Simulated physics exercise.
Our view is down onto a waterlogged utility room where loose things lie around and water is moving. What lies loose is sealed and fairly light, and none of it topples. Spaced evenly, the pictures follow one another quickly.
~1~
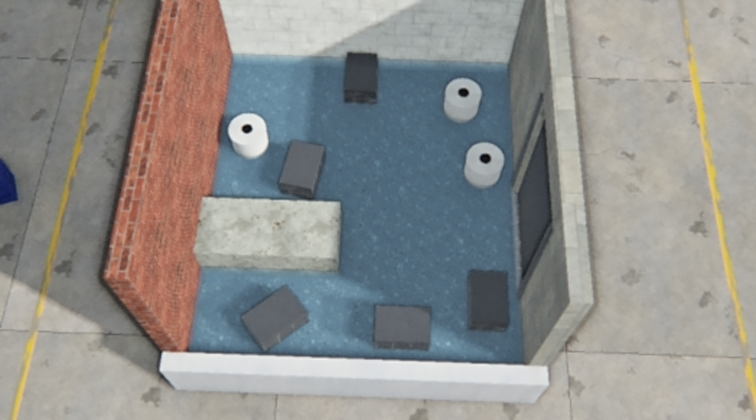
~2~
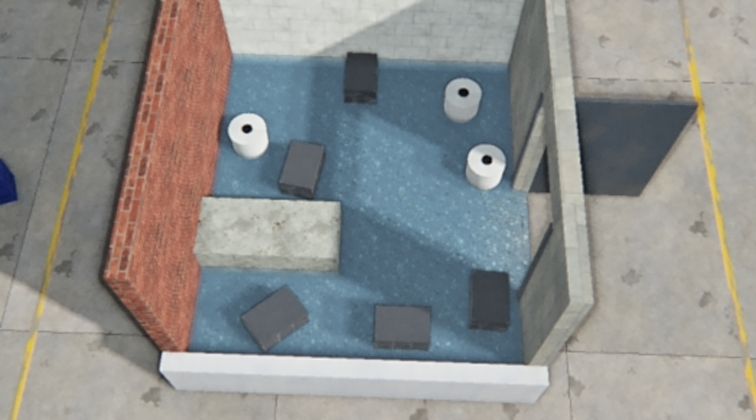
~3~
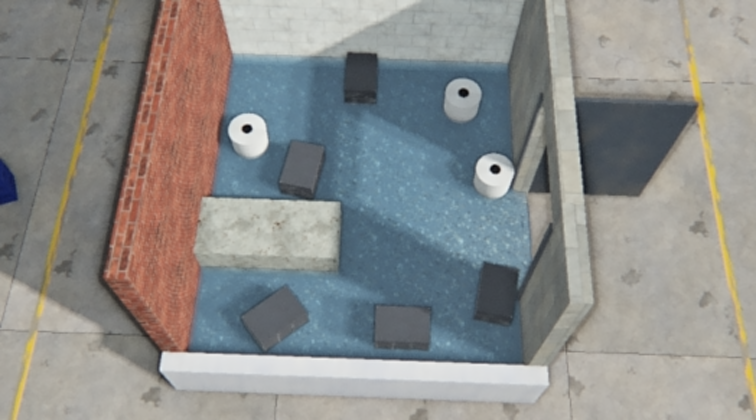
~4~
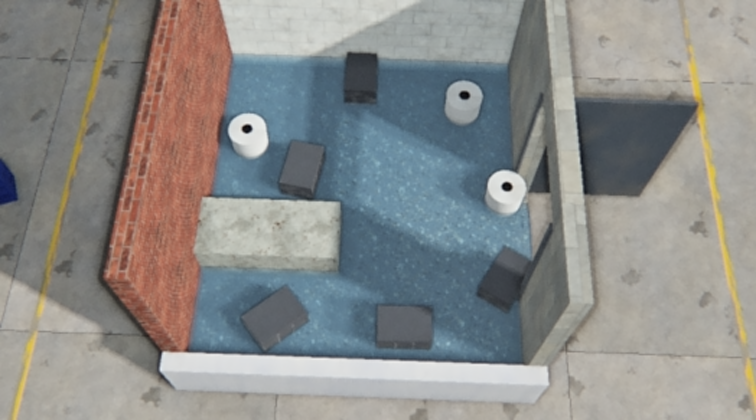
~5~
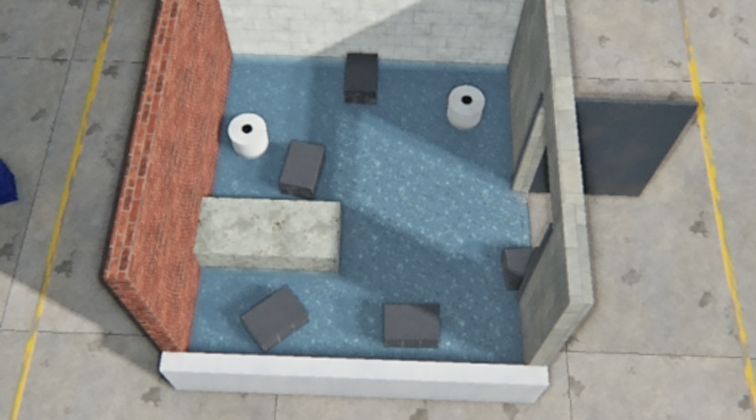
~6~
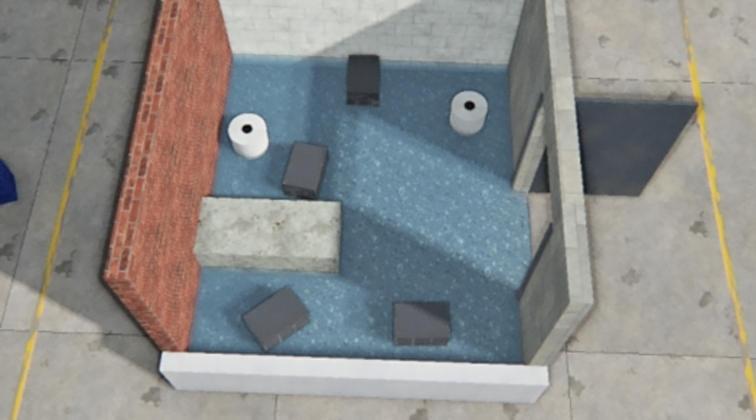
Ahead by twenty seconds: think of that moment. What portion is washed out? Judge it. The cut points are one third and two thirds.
Fraction: Two thirds or beyond.
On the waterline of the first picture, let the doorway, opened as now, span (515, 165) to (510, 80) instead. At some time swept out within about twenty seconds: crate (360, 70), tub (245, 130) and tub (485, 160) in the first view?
First lost, second trapped, third lost.
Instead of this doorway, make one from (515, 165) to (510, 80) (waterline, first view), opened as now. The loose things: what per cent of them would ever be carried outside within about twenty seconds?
It comes to about 80 per cent of the things.
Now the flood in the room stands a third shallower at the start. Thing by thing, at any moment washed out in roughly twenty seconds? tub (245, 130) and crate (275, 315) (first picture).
Remains, then remains.
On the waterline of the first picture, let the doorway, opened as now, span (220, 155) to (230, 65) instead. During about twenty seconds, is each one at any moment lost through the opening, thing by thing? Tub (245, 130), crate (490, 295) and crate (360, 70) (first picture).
In the order given: Escapes, remains, escapes.
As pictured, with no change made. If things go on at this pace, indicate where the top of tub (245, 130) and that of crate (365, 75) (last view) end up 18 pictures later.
First near (280, 145), second near (426, 103).
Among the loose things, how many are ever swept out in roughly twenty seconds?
I make it 6 in total.
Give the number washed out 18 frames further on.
I make it 4.
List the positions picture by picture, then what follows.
In the first frame, a crate at (403, 324), afloat; a tub at (463, 93) floats; 0 of 8 have shifted.
In the second frame, a crate at (403, 324) floats; a tub at (463, 93) floats; 0 of 8 have shifted.
In the third frame, a crate at (403, 324), afloat; a tub at (463, 93), afloat; 2 of 8 have shifted.
In the fourth frame, a crate at (405, 323), afloat; a tub at (465, 96) floats, close to its start; 2 of 8 have shifted.
In the fifth frame, a crate at (412, 322), afloat, close to its start; a tub at (467, 100) floats, close to its start; 4 of 8 have shifted.
In the sixth frame, a crate at (422, 320) floats, close to its start; a tub at (470, 106), afloat, close to its start; 4 of 8 have shifted.
A moment on, 2 of 8 are out; 6 afloat.
Next, 4 of 8 are out; 4 afloat.
Later, 5 of 8 are out; 3 afloat.
In the end, 6 of 8 are out; 2 afloat.
